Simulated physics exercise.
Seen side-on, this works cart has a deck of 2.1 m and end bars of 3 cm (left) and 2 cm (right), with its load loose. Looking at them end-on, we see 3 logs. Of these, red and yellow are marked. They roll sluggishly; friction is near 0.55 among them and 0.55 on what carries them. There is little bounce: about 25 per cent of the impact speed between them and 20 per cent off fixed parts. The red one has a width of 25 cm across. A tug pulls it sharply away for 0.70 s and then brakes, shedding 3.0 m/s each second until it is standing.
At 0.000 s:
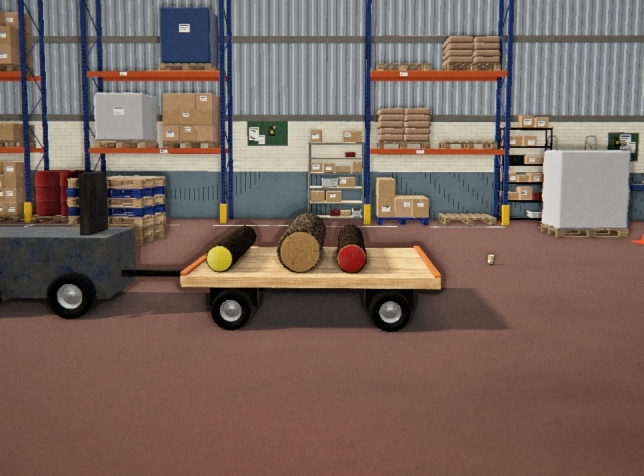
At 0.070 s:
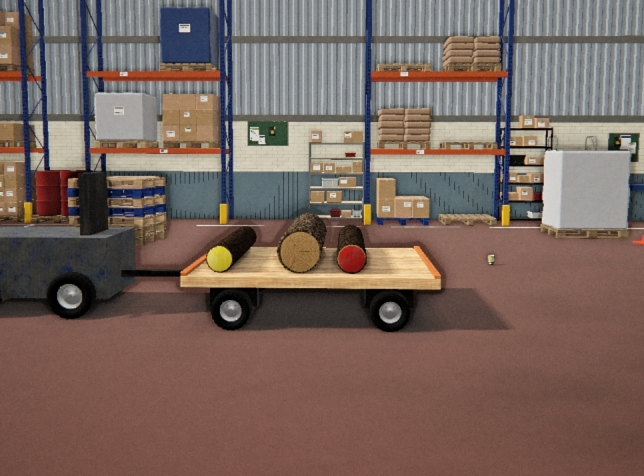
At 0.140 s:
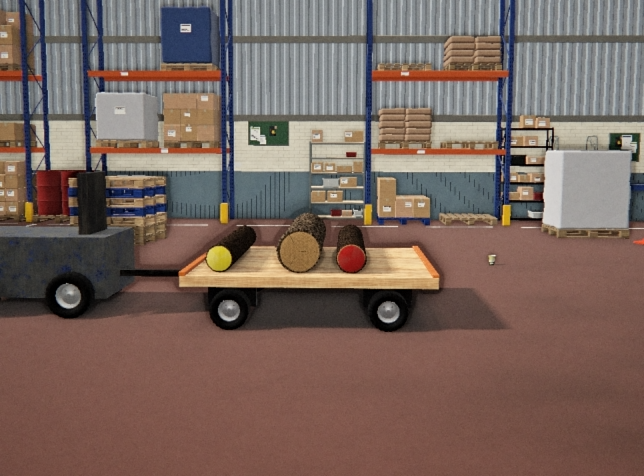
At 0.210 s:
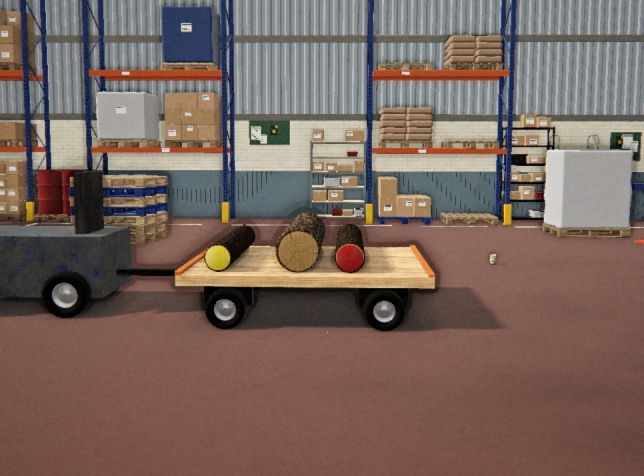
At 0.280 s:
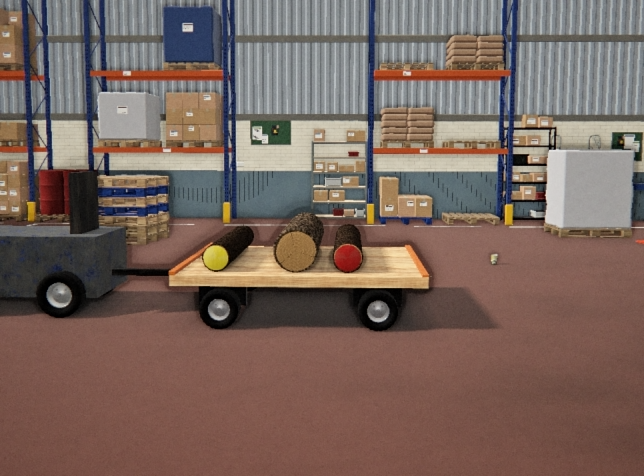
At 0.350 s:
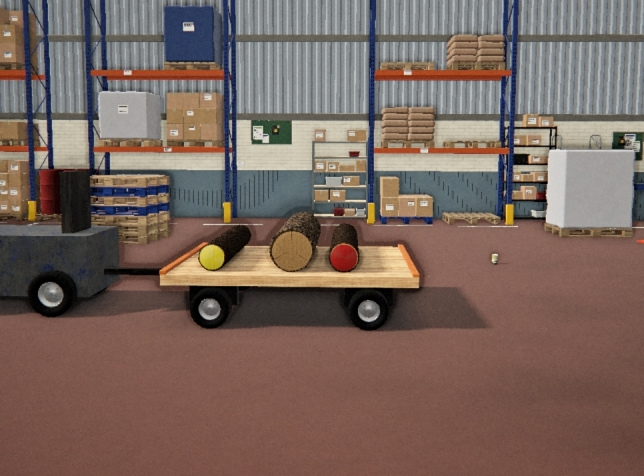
In a warehouse, a flat cart carrying three logs, with yellow, plain and red ends, stood still behind a dark vehicle, then both crept left, gradually picking up speed, with the logs still on deck.
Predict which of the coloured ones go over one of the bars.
As I see it, red bails out; yellow rides it out.
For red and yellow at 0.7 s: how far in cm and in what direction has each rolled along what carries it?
Red has gone 50 cm to the right and yellow 50 cm to the right.
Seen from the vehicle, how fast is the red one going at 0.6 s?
Estimate: Some 1.5 m/s.
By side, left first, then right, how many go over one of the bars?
Result (left / right): 0 / 1.
Then, 0.6 s in, red is on the deck, 30 cm from the right bar, rolling right along the cart; yellow is on the deck, 60 cm from the left bar, rolling right along the cart; 0 gone from the cart.
Then, 0.7 s in, red is on the deck, 15 cm from the right bar, rolling right along the cart; yellow is on the deck, 75 cm from the left bar, rolling right along the cart; 0 gone from the cart.
Then, 0.9 s in, red is on the deck, 5 cm from the right bar, rolling right along the cart; yellow is on the deck, 95 cm from the right bar, rolling right along the cart; 0 gone from the cart.
Then, 1.1 s in, red is over the right bar and falling; yellow is on the deck, 80 cm from the right bar, rolling right along the cart; 1 gone from the cart.
In the end (3.0 s), red is over the right bar and down; yellow is on the deck, 85 cm from the left bar; 1 gone from the cart.
